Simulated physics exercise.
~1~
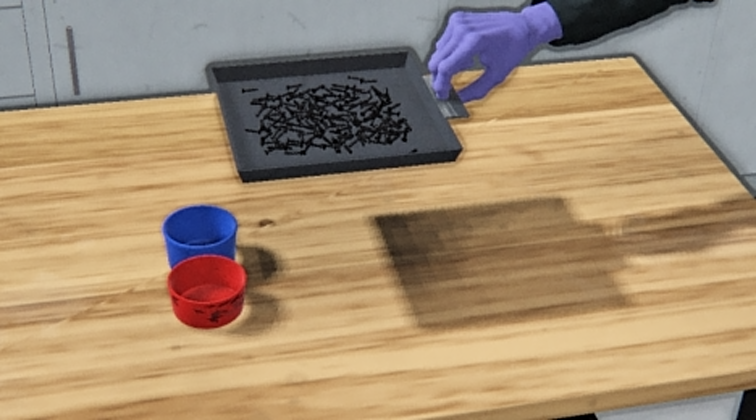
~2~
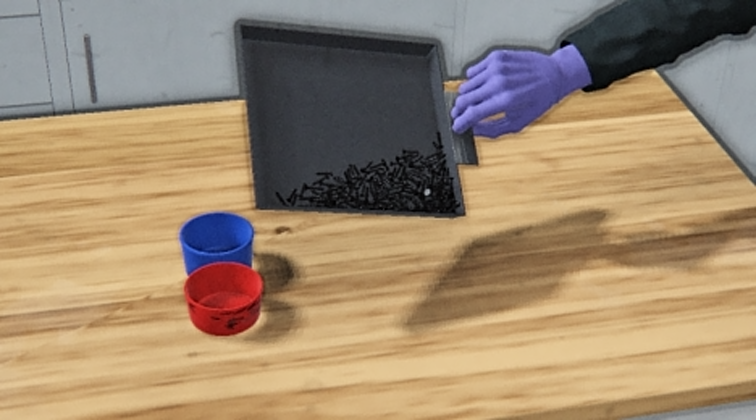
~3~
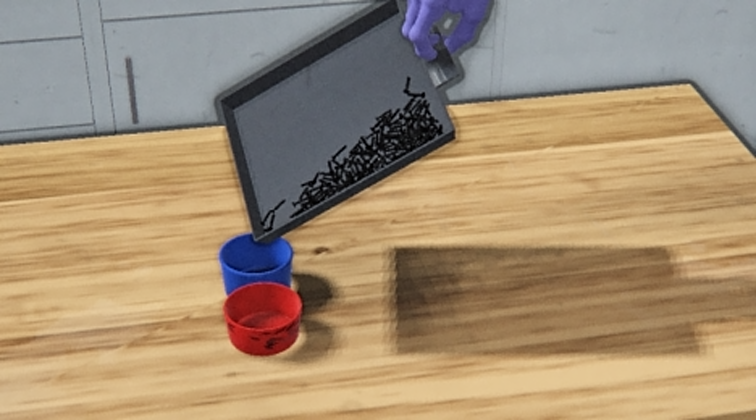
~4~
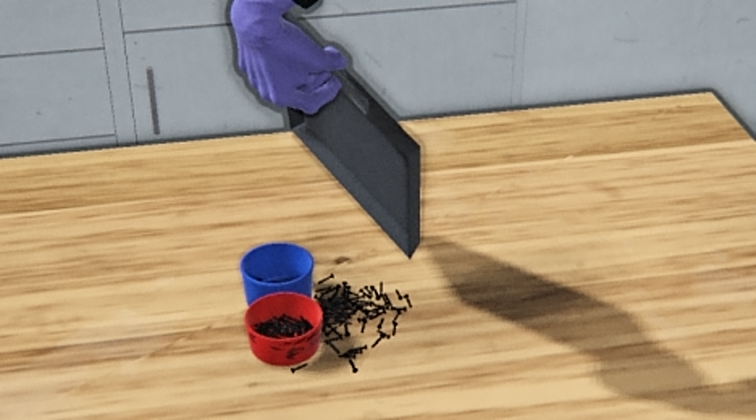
On a wooden worktop, a purple-gloved hand tilting a dark tray of black screws, spilling them into a red dish and beside it.
